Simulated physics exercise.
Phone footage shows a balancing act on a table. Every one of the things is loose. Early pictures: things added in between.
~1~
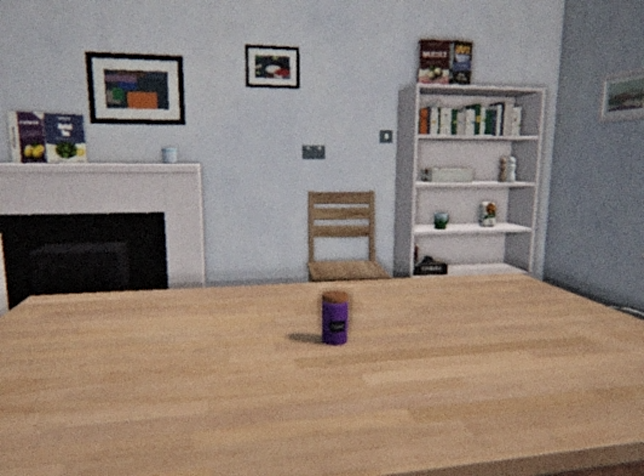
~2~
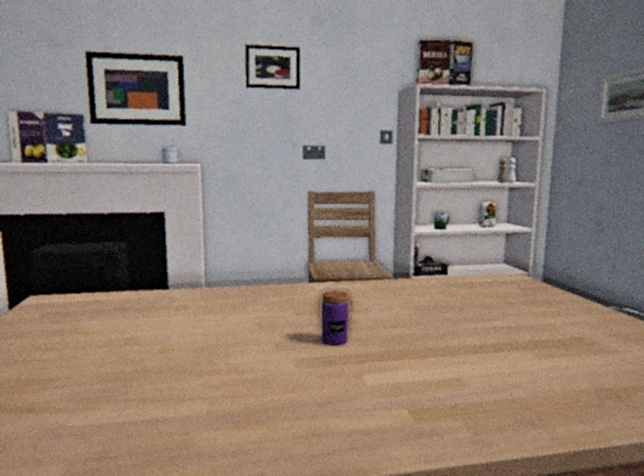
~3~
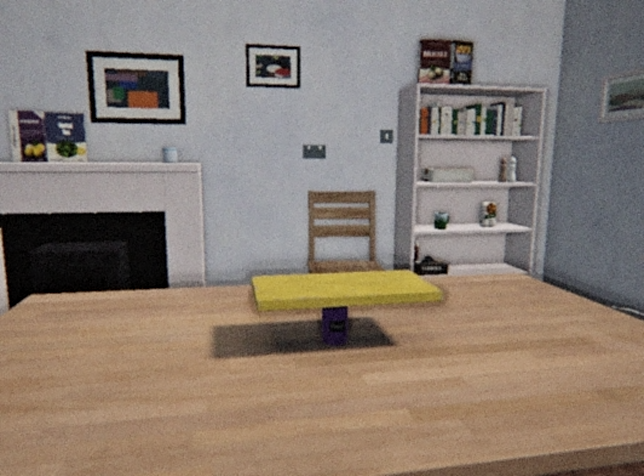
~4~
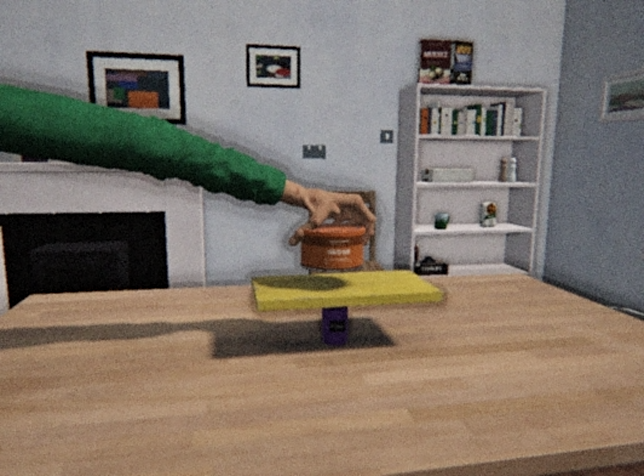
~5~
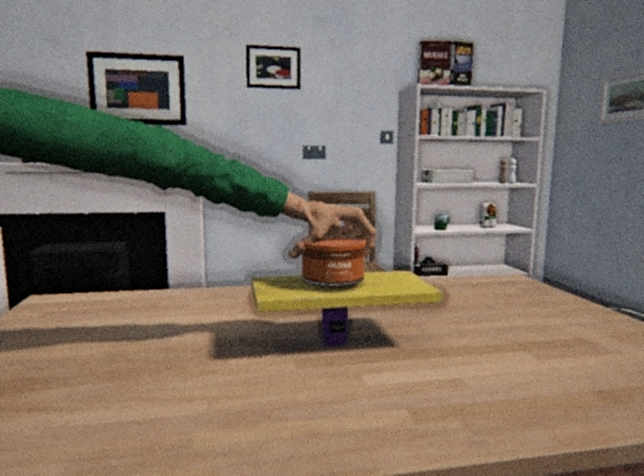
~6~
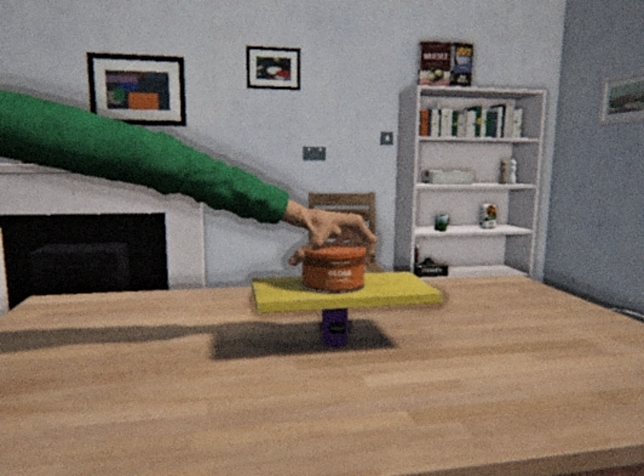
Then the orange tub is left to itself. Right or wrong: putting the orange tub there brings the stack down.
Wrong, the stack stays up.
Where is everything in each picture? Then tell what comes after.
In the first picture, the last thing is not in view yet.
In the second picture, the last thing is not in view yet.
In the third picture, the last thing is not in view yet; yellow board (342, 288).
The fourth picture shows on its way; orange tub (332, 247); yellow board (342, 288).
The fifth picture shows on its way; orange tub (333, 259); yellow board (342, 289).
The sixth picture shows in place under the hand; orange tub (333, 267); yellow board (342, 290).
Then, 0.30 s past the last view, nothing moves.
Then, 1.00 s past the last view, orange tub resting near (333, 267).
Finally, all 3 still in place. Final places as the last picture's camera would see them, orange tub near (333, 267). The stack keeps its balance.
